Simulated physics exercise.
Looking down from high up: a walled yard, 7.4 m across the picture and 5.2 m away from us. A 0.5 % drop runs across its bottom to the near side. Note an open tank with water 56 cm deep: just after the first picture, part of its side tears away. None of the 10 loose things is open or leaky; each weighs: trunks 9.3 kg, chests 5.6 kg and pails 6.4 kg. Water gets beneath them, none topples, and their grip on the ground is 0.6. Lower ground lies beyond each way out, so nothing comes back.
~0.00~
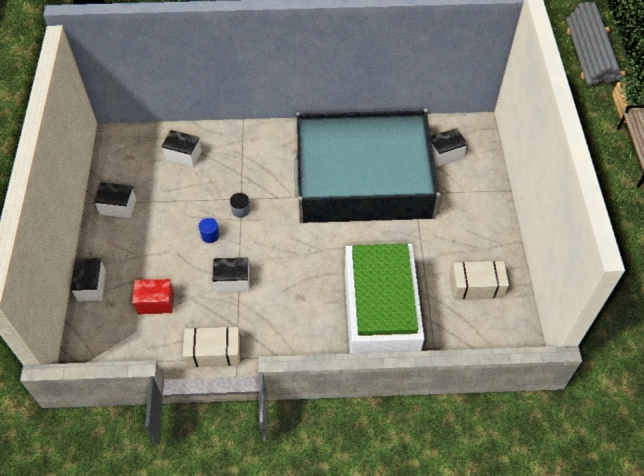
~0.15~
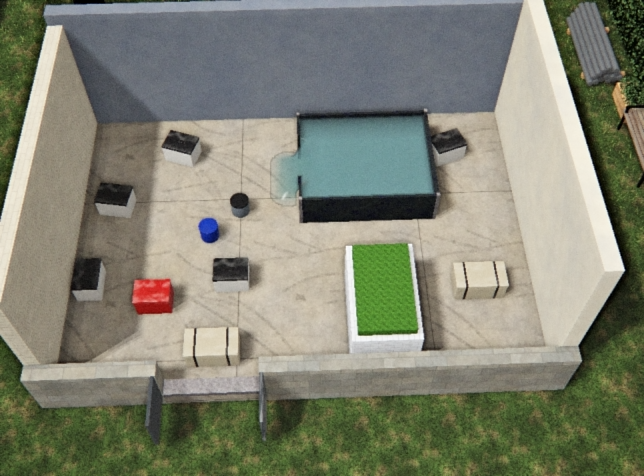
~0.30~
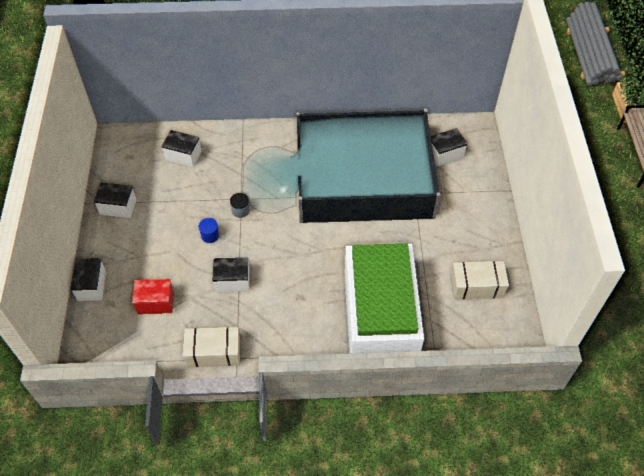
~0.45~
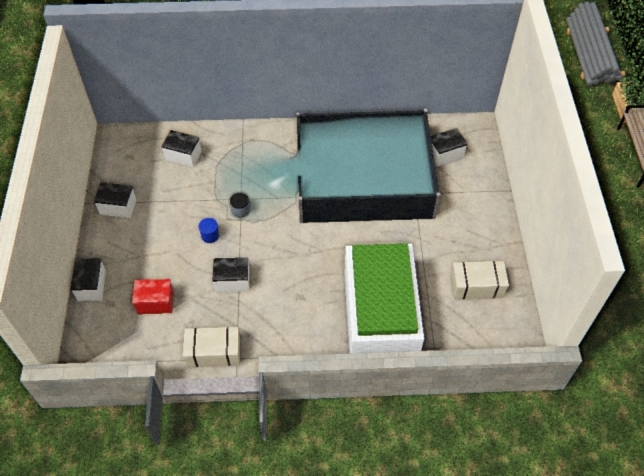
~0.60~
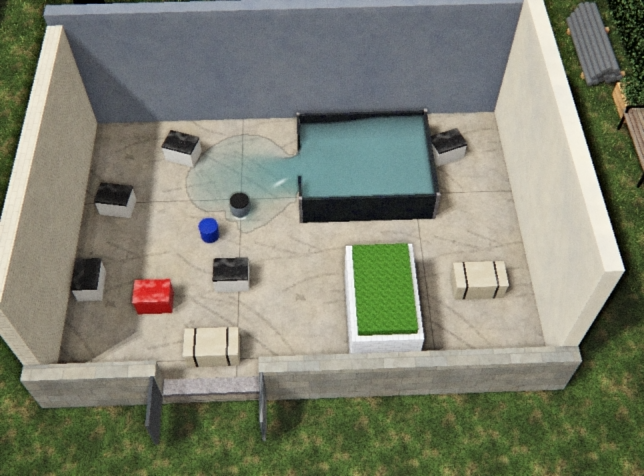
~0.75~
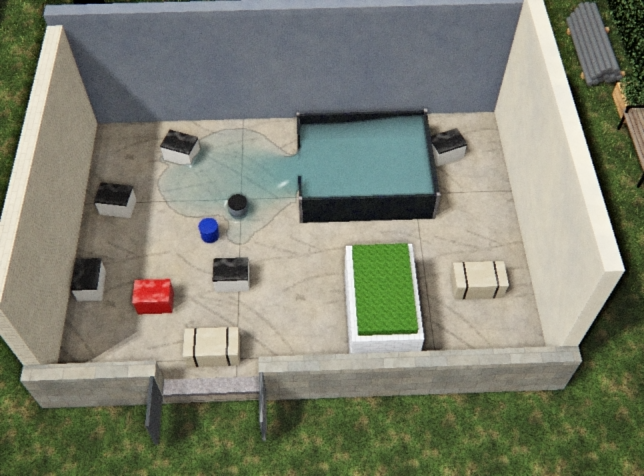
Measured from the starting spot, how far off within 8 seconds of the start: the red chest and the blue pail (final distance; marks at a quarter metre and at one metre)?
Red chest: Moved far; blue pail: Moved far.
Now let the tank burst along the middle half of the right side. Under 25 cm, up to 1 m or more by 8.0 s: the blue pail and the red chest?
Then the blue pail remains roughly in place and the red chest remains roughly in place.
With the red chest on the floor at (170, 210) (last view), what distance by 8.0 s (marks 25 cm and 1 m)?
By that time it is swept a long way.
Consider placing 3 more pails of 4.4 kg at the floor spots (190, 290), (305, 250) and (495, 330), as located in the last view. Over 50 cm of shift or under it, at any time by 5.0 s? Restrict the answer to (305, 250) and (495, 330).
Below the mark, below the mark.
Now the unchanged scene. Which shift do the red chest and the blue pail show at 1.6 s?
Shifts by then: Around 0 and 50 cm.
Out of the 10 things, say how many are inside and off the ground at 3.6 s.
At that time, 3.
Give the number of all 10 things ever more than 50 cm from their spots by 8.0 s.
The number is 8.
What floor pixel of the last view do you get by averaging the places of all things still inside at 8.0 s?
Roughly at (292, 283).
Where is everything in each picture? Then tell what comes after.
The first picture shows the red chest at (151, 290), on the bottom; the blue pail at (208, 226), on the bottom; water covers 4.0 m2; 0 of 10 have shifted.
The second picture shows the red chest at (151, 290) rests on the ground; the blue pail at (208, 226), on the bottom; 4.5 m2 under water; 0 of 10 have shifted.
The third picture shows the red chest at (151, 290), on the bottom; the blue pail at (208, 226), on the bottom; water covers 5.2 m2; 0 of 10 have shifted.
The fourth picture shows the red chest at (151, 290) rests on the ground; the blue pail at (208, 226), on the bottom; 5.9 m2 under water; 0 of 10 have shifted.
The fifth picture shows the red chest at (151, 290) rests on the ground; the blue pail at (208, 226) rests on the ground; 6.9 m2 under water; 0 of 10 have shifted.
The sixth picture shows the red chest at (151, 290), on the bottom; the blue pail at (208, 226) rests on the ground; 7.8 m2 under water; 0 of 10 have shifted.
After 1.6 s the red chest is near (151, 290), 0.0 m from its start, aground; the blue pail is near (185, 243), 0.5 m from its start, aground; 0 of 10 are out; 1 afloat.
After 3.6 s the red chest is near (148, 296), 0.1 m from its start, aground; the blue pail is near (150, 275), 1.3 m from its start, aground; 0 of 10 are out; 3 afloat.
After 5.6 s the red chest is near (189, 339), 1.1 m from its start, afloat; the blue pail is near (162, 334), 2.1 m from its start, afloat; 1 of 10 are out; 5 afloat.
After 8.0 s the red chest has gone out; the blue pail has gone out; 3 of 10 are out; 4 afloat.
